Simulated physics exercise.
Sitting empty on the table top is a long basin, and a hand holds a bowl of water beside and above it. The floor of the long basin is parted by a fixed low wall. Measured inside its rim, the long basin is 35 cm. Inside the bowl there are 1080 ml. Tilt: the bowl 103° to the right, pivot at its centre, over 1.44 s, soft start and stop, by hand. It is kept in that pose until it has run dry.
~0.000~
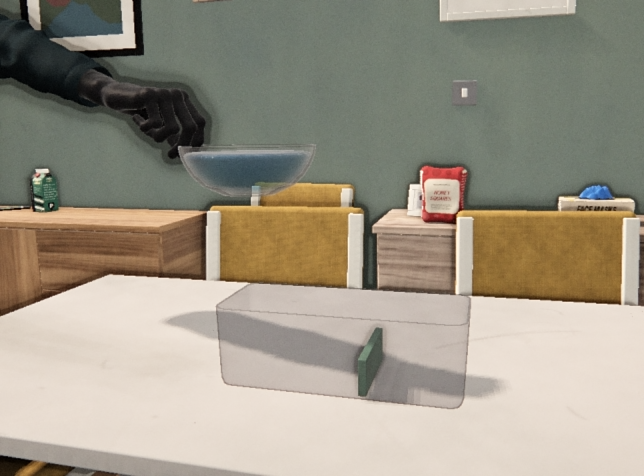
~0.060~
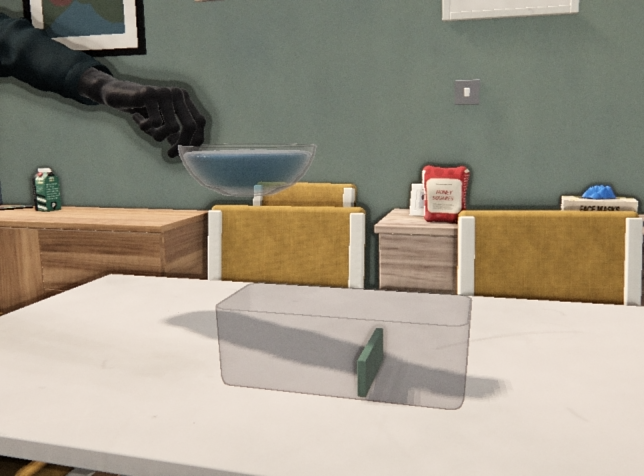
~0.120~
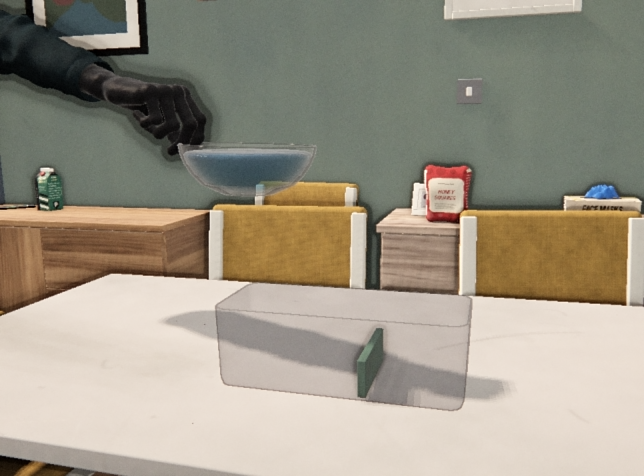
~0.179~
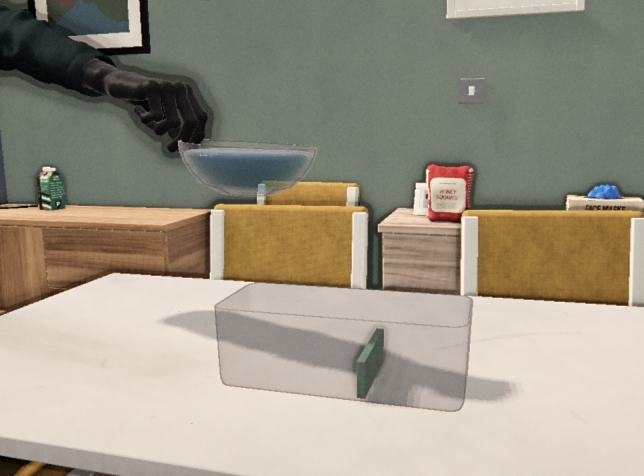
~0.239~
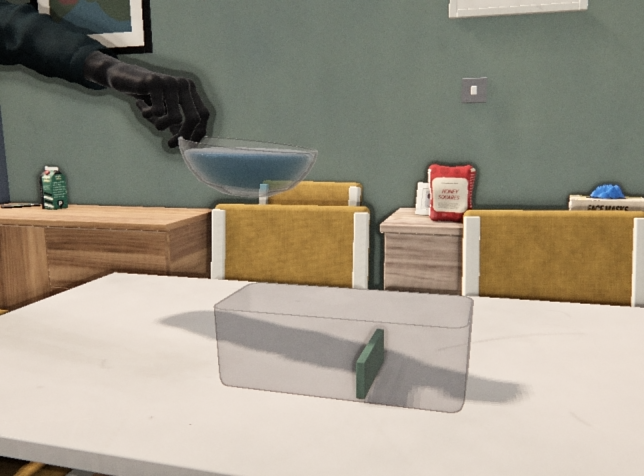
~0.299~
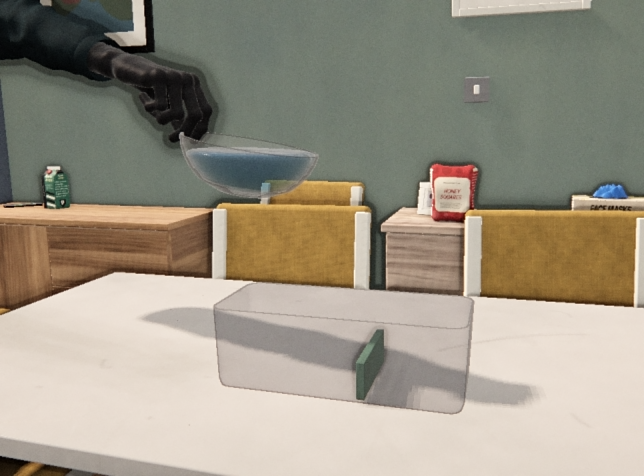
The footage shows a dark-gloved hand holding a clear bowl of blue liquid above and beside an empty, transparent long basin on a white table; the bowl stays level at first, then tilts slightly to the right.
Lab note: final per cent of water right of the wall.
Approx. 48 %.
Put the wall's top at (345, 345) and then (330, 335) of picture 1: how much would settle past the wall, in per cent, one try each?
In order, 65 and 80 per cent.
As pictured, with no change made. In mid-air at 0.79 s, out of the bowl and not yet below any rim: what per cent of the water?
Around 42 in a hundred.
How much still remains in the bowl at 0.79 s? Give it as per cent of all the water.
32 %.
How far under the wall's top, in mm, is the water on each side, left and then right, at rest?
On the left it's about 36 mm; on the right, about 24 mm.
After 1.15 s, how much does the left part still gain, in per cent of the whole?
That works out to roughly 3 per cent of the whole.
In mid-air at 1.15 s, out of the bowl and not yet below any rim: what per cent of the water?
About 4 % of the total.
Then, 0.79 s in, the tilt is 59° and 31 per cent is still to pour, 7 is left of the wall and 19 right of it.
Then, 1.15 s in, the tilt is 93° and 0 per cent is still to pour, 44 is left of the wall and 48 right of it.
Then, 1.53 s in, the tilt is 103° and 0 per cent is still to pour, 46 is left of the wall and 48 right of it.
Then, 1.94 s in, the tilt is 103° and 0 per cent is still to pour, 46 is left of the wall and 48 right of it.
Finally, 46 per cent lies left of the wall, 48 right of it and 6 outside.
